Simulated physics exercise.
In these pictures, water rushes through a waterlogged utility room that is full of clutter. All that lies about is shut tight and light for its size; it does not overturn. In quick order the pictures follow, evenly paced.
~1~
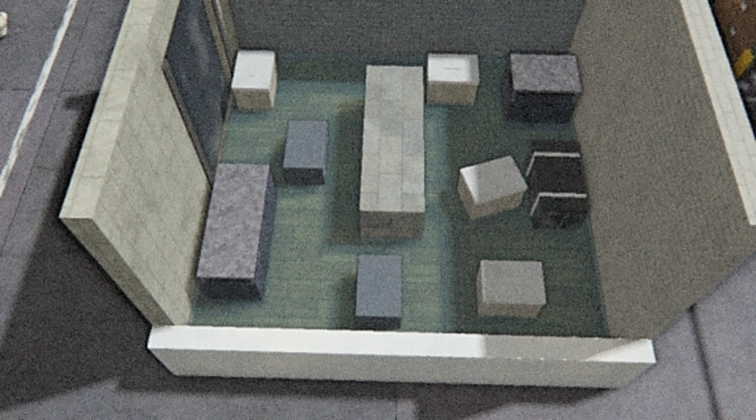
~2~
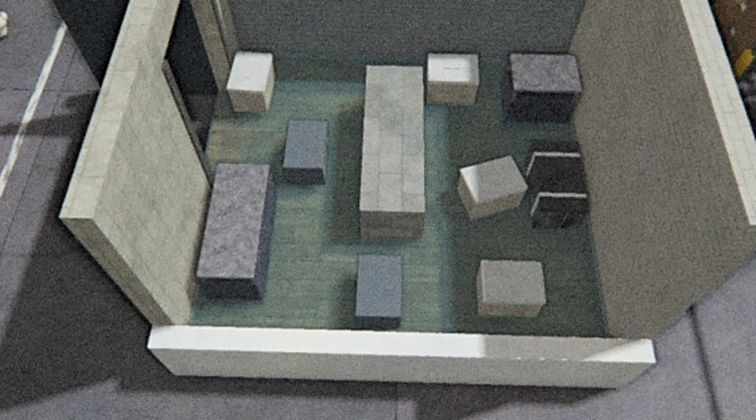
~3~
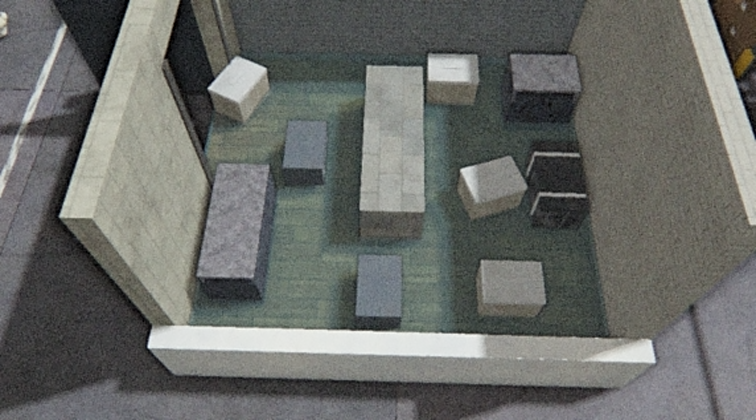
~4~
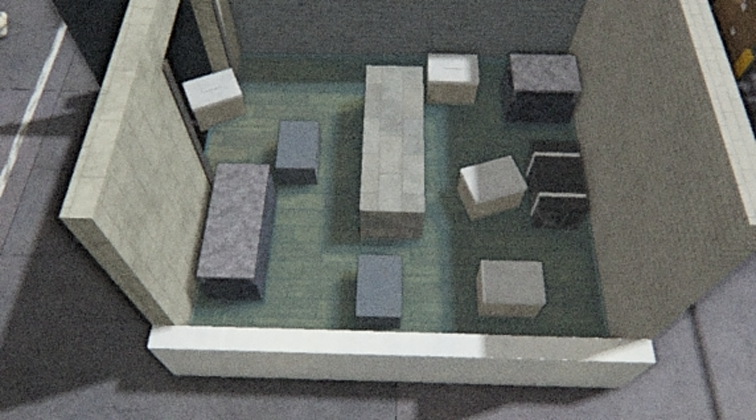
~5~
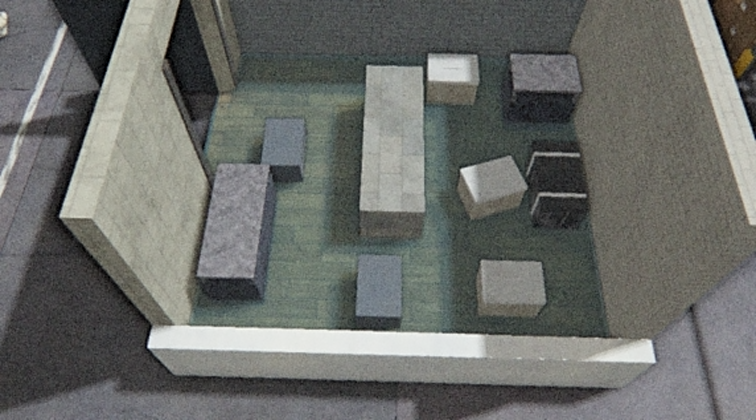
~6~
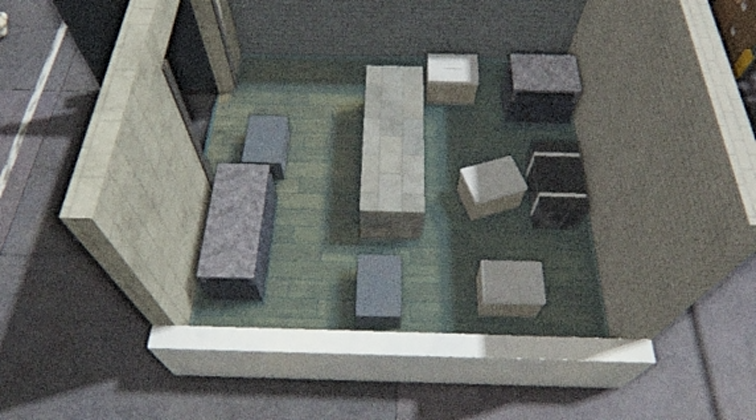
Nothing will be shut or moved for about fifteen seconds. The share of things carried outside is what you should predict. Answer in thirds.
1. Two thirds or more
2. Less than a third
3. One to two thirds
Option 3: One to two thirds.
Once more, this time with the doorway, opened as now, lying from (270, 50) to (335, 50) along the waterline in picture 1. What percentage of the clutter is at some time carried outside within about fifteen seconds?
Estimate: Close to 40 per cent.
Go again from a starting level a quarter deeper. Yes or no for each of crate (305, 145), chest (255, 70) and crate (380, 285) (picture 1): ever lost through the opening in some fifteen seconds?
Respectively: Exited / exited / exited.
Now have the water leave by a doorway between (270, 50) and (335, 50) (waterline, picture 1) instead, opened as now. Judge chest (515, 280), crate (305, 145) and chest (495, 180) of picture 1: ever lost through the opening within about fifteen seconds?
Taking each in turn, I'd say stuck within, carried off and stuck within.
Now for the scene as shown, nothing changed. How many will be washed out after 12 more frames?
2.
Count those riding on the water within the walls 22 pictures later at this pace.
The answer would be 3.
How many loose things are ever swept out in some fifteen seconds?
4 in total.
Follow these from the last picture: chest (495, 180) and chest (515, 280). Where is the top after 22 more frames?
The first should be around (458, 200) and the second around (368, 291).
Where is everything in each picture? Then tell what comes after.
The first picture shows a crate at (305, 144) floats; a crate at (379, 285), afloat; 0 of 7 have shifted.
The second picture shows a crate at (305, 144) floats; a crate at (379, 285), afloat; 0 of 7 have shifted.
The third picture shows a crate at (305, 144), afloat; a crate at (379, 285), afloat; 1 of 7 have shifted.
The fourth picture shows a crate at (297, 144) floats, close to its start; a crate at (379, 285) floats; 2 of 7 have shifted.
The fifth picture shows a crate at (283, 141) floats, close to its start; a crate at (379, 285), afloat; 2 of 7 have shifted.
The sixth picture shows a crate at (265, 139) floats, a stride from its start; a crate at (379, 285) floats; 2 of 7 have shifted.
A moment on, 1 of 7 are out; 6 afloat.
Next, 2 of 7 are out; 5 afloat.
Later, 4 of 7 are out; 3 afloat.
In the end, 4 of 7 are out; 3 afloat.
